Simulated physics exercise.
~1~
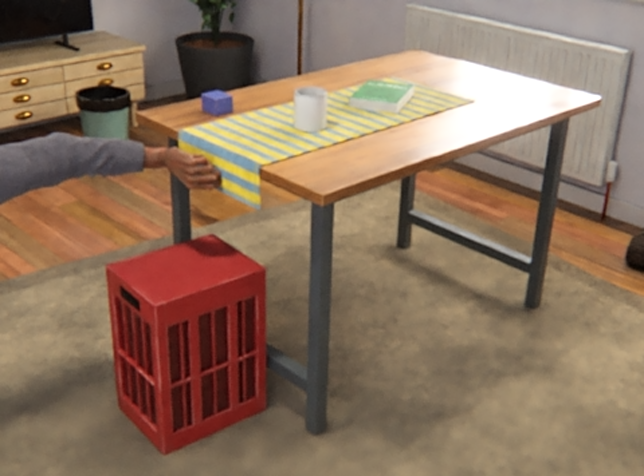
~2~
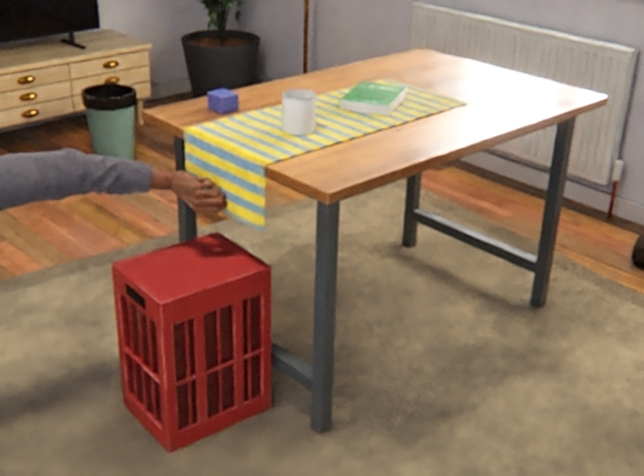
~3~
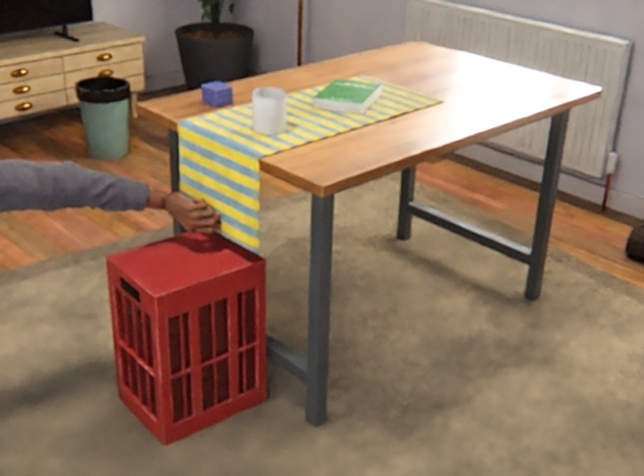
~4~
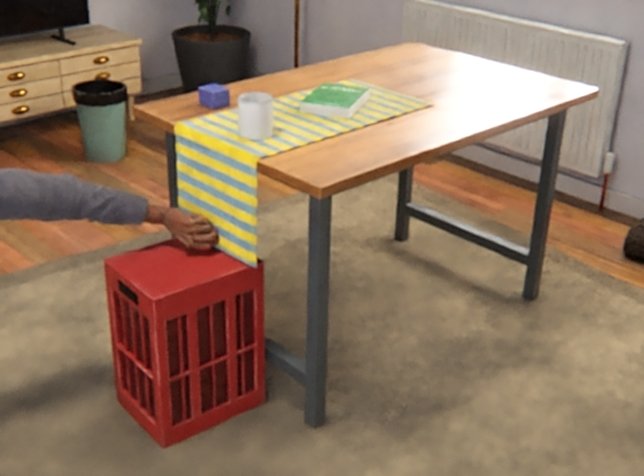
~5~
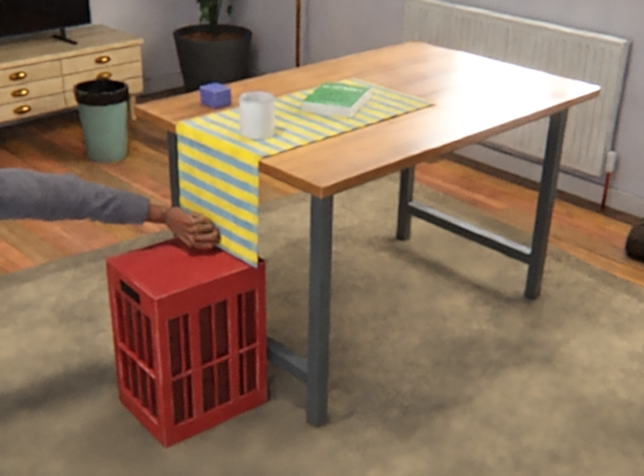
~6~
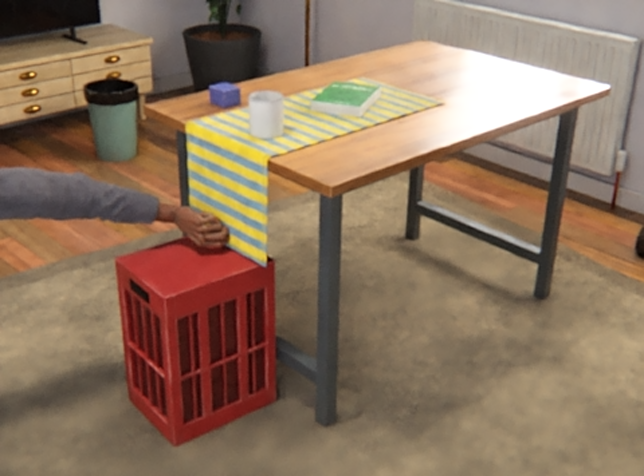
In a living room, a hand pulls a yellow and grey striped scarf down over the end of a wooden table, carrying a white mug and green book left until the hem reaches a red crate; the mug and an unmoved blue block remain on the table.
